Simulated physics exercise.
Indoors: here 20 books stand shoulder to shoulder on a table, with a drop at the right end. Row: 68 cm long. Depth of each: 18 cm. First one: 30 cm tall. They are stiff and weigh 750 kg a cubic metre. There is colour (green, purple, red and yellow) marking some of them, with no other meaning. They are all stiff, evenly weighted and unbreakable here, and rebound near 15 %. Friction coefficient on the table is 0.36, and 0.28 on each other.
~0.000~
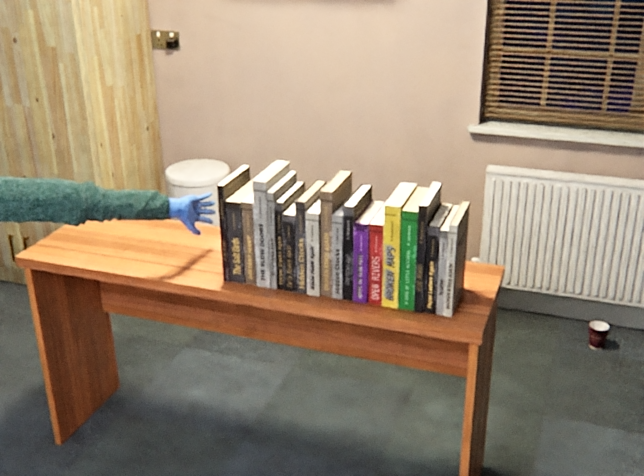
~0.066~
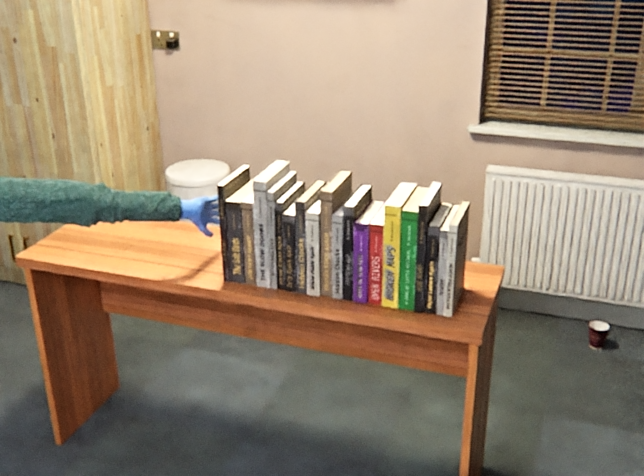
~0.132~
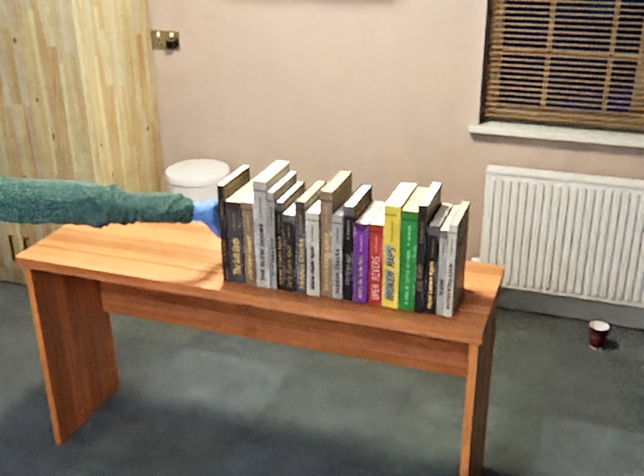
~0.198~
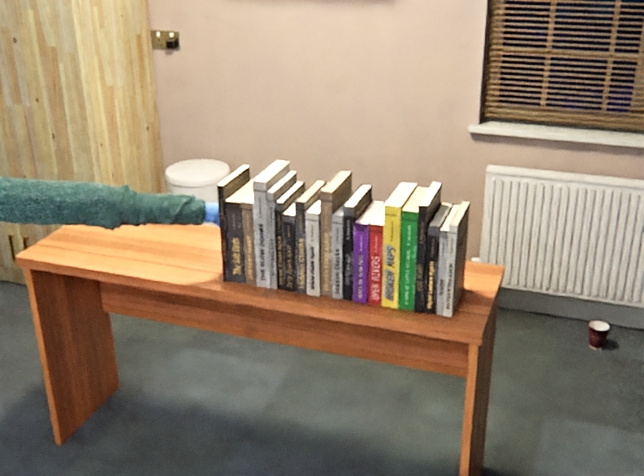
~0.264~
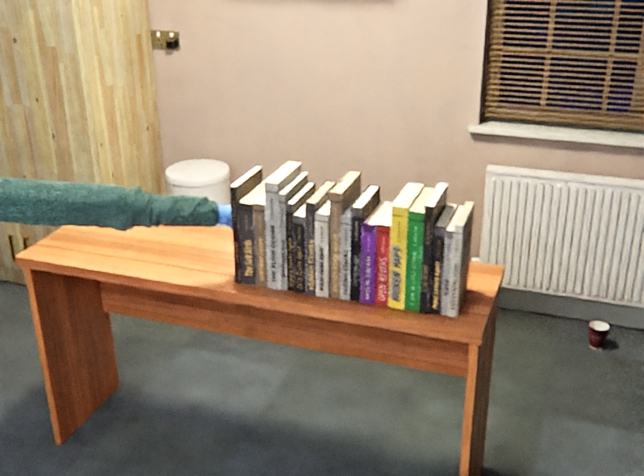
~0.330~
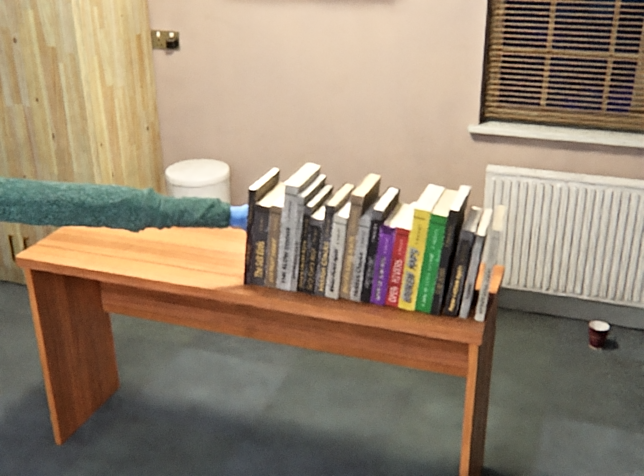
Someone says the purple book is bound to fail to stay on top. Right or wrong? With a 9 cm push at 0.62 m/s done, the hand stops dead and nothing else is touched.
Wrong, it is still fine at the end.
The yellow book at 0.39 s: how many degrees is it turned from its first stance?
About 15 degrees.
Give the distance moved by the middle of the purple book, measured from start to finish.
It finishes around 20 cm from its starting point.
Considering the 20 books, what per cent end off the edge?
Roughly 30 percent.
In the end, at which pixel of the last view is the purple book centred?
At roughly (446, 275).
Around 0.39 s, none of the 20 books off the edge, 20 disturbed; purple book tipped 16°; green book tipped 16°.
Around 0.54 s, none of the 20 books off the edge, 20 disturbed; purple book tipped 36°; green book tipped 43°.
Around 0.78 s, 5 of the 20 books off the edge; purple book tipped 44°; green book on its side.
Around 1.06 s, 6 of the 20 books off the edge; purple book tipped 61°; yellow book upside down.
Finally (1.4 s), 6 of the 20 books off the edge; purple book tipped 61°; yellow book on its side; red book on its side. Seen by the last camera, middles, purple book near (446, 275).
